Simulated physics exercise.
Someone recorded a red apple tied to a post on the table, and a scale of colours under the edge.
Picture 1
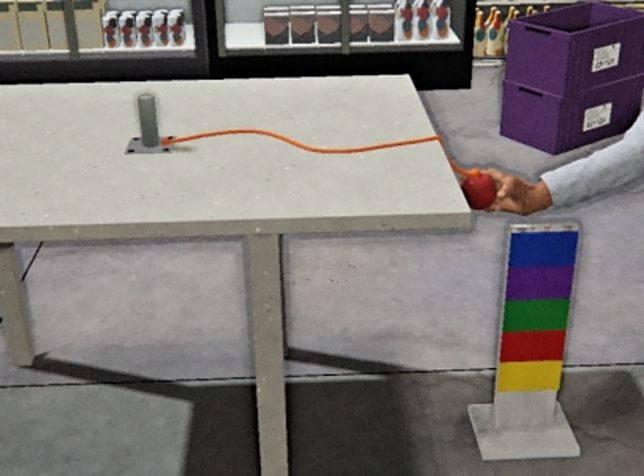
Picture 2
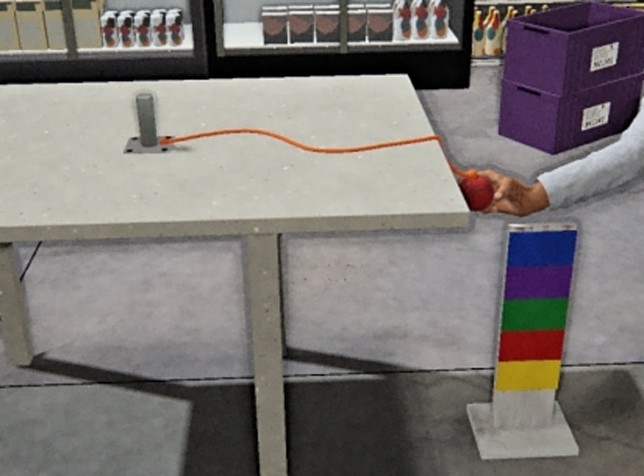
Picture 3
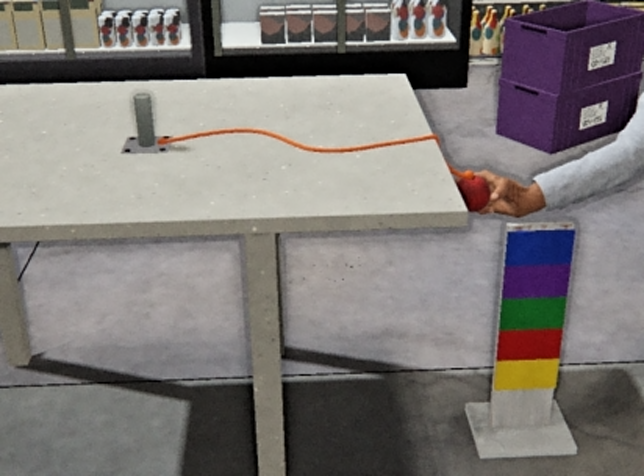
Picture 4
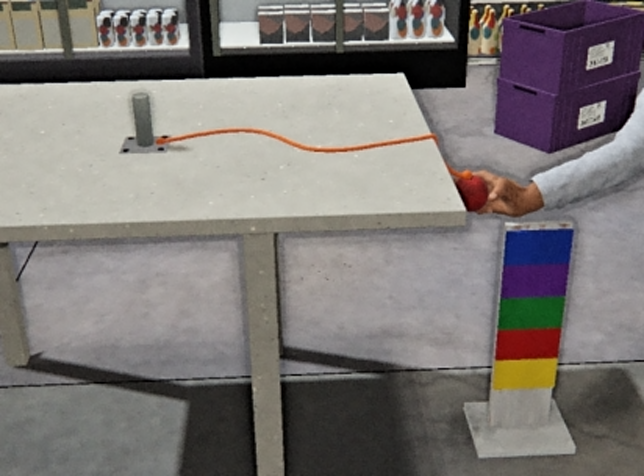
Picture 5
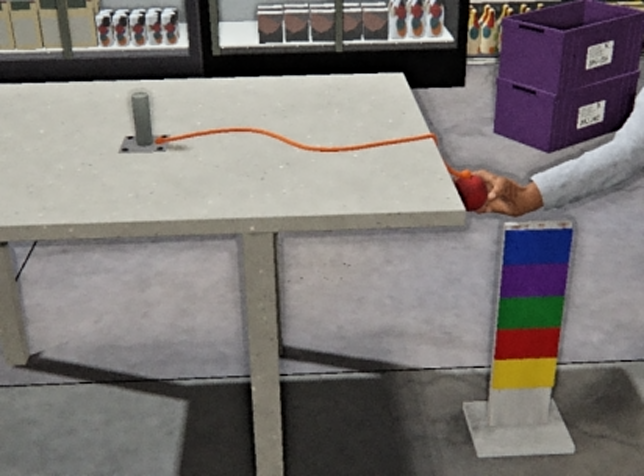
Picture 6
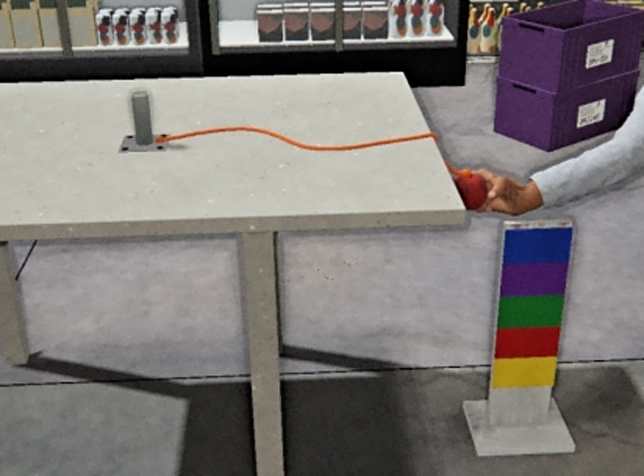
In a shop-like room with stocked shelves and purple crates behind, a hand holds a red apple at the right edge of a pale table, an orange cord running from it to a short post. Beside a striped colour stand, the hand and apple stay almost perfectly still throughout.
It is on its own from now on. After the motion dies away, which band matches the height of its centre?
The blue one.
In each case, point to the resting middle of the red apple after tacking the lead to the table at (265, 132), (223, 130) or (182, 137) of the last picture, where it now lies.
Roughly (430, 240), (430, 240) and (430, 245).
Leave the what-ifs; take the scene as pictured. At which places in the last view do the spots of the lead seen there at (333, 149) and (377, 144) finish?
Around (364, 139), then around (409, 138).
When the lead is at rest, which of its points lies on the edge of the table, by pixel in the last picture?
It's the bit near (401, 140).
Soon after, apple near (424, 248); level with blue.
Then, apple near (442, 245); level with blue.
At rest, apple near (428, 248); level with blue. The blue one.
